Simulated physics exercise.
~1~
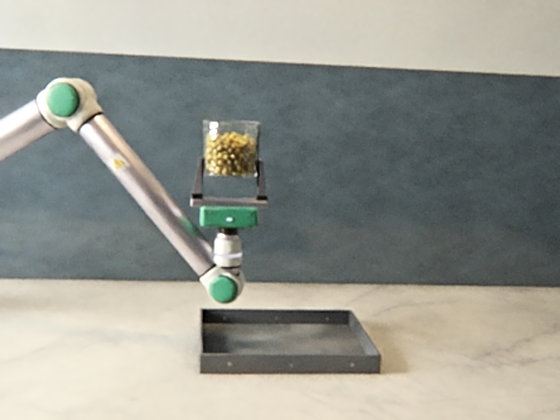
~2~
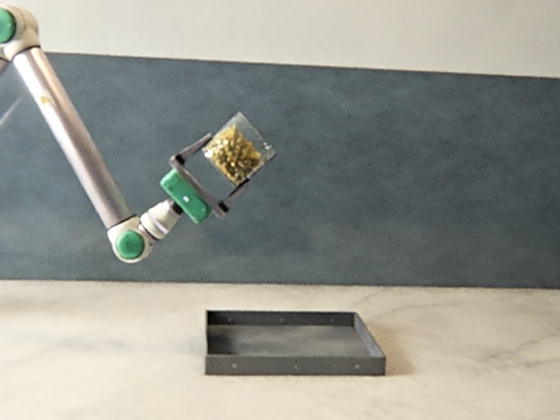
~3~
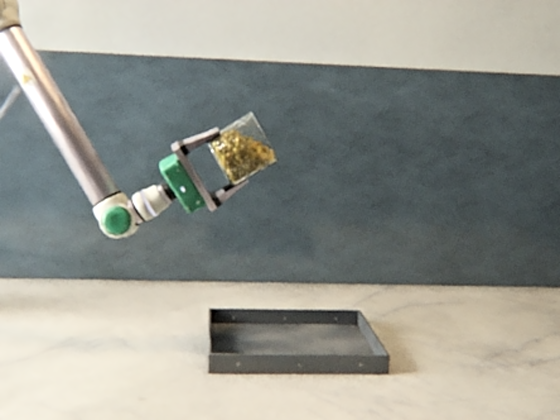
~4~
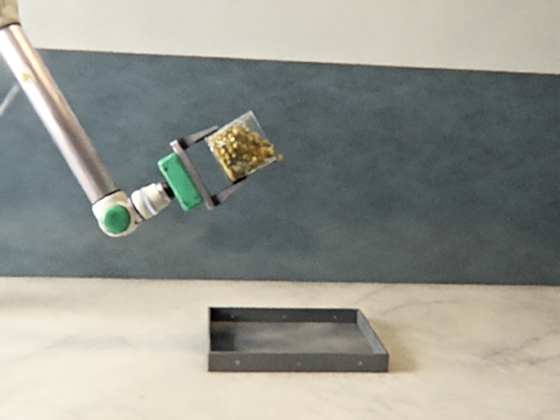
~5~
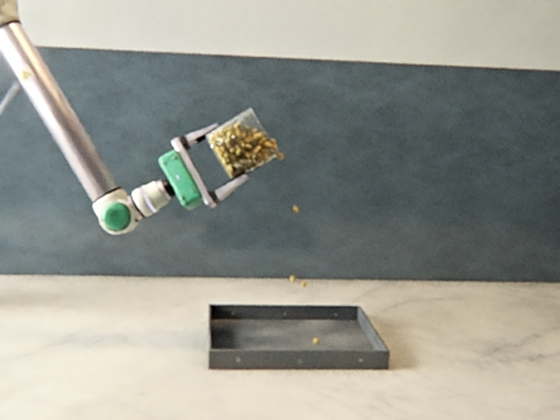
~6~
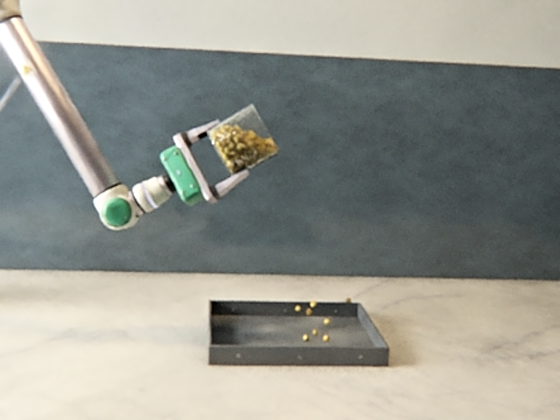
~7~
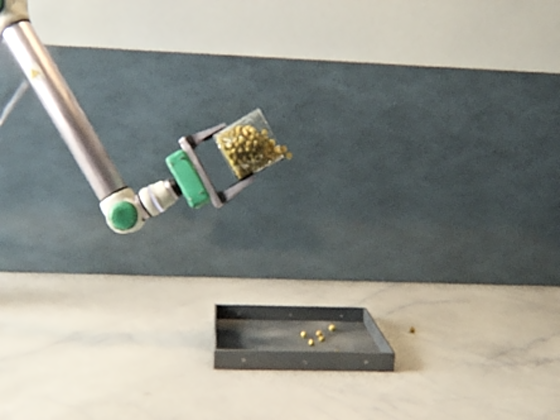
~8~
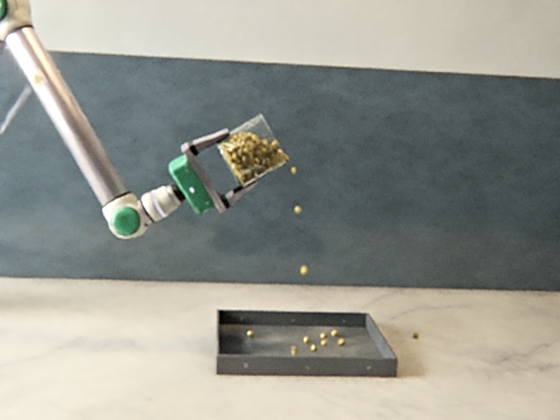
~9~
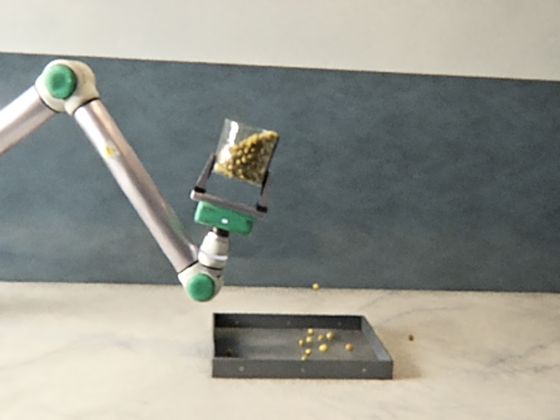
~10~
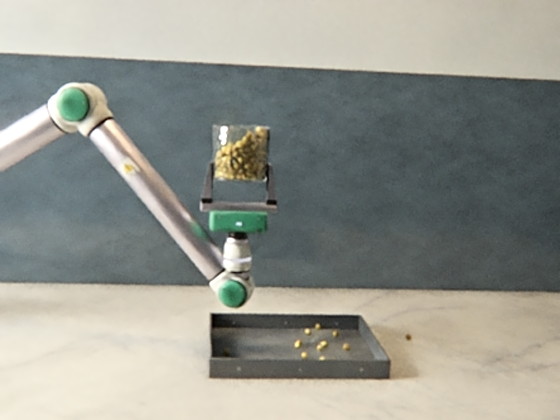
A robot arm tips a clear beaker, spills a few yellow beads, and rights it.
